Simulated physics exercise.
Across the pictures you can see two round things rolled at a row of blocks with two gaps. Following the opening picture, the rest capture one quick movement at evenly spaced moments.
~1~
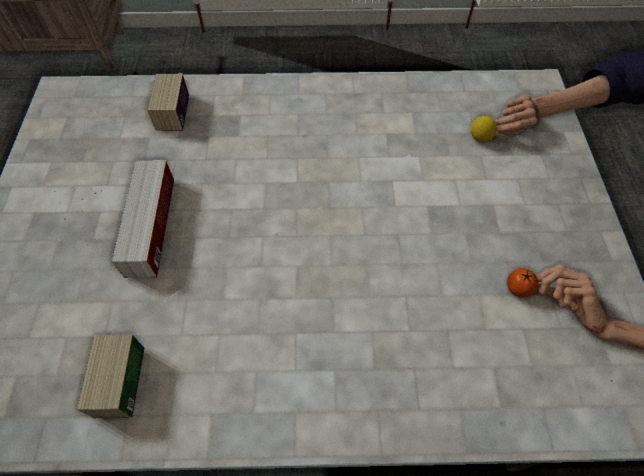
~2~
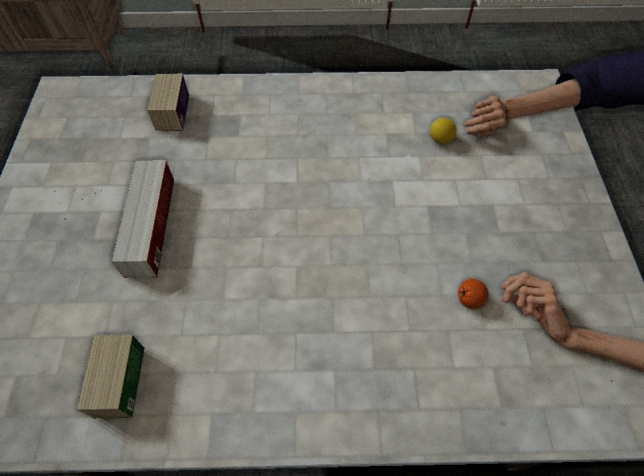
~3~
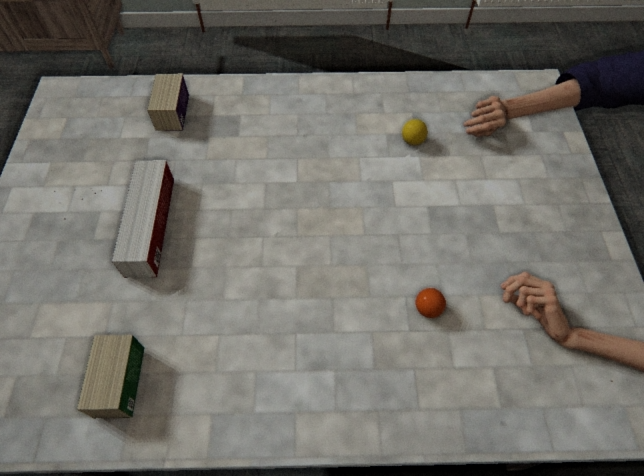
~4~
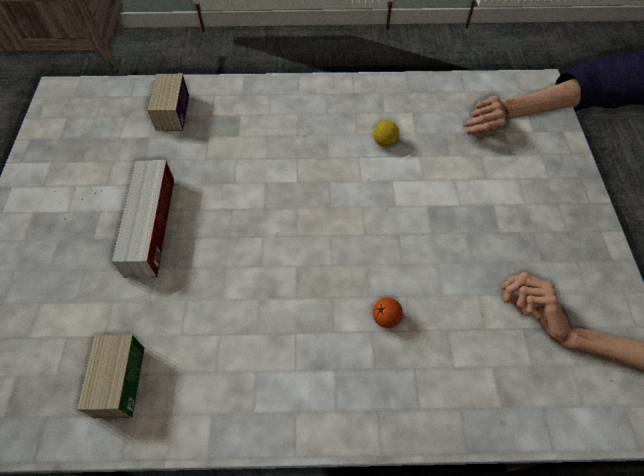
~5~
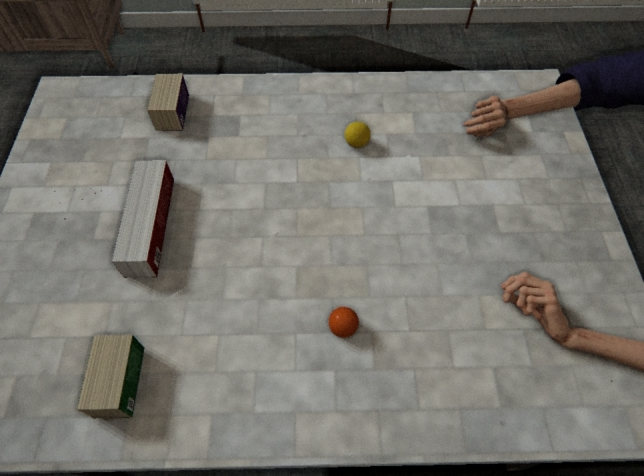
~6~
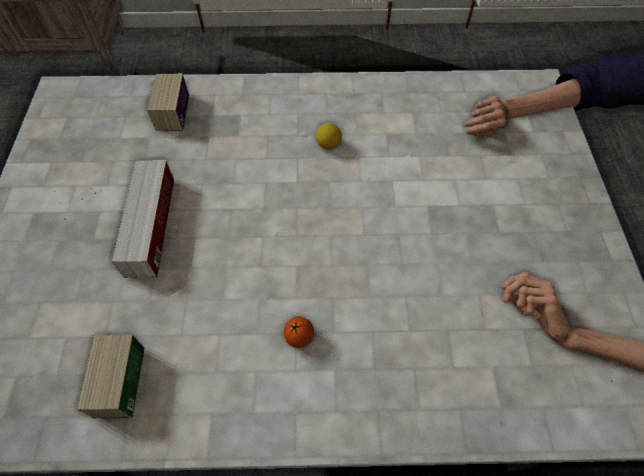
A pale stone-tiled tabletop in a carpeted room is seen from above at an angle by a still camera. Three upright books, purple at the far end, red in the middle and green nearest, stand along the left, opposite two hands with a yellow lemon and an orange-red fruit. The hands push leftward and then stay still as both fruits roll left, the nearer one faster and drifting toward the front edge.
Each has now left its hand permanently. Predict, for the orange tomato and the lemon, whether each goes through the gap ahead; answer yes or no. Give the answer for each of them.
Orange tomato - no; lemon - yes.
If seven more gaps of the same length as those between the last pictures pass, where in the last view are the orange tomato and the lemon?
Orange tomato: (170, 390); lemon: (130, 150).
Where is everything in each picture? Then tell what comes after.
Orange tomato (522, 283) under the hand; lemon (484, 129) under the hand; green book (113, 377), in the first picture.
Orange tomato (473, 294); lemon (443, 131), in the second picture.
Orange tomato (431, 303); lemon (415, 133), in the third picture.
Orange tomato (387, 313); lemon (387, 134), in the fourth picture.
Orange tomato (344, 322); lemon (358, 135), in the fifth picture.
Orange tomato (299, 332); lemon (329, 136); purple book (169, 102), in the sixth picture.
Then, 0.62 s later than the last frame, orange tomato coming back near (173, 420); lemon heading on near (32, 150).
When it is over, the orange tomato hits a block; the lemon passes through its gap.
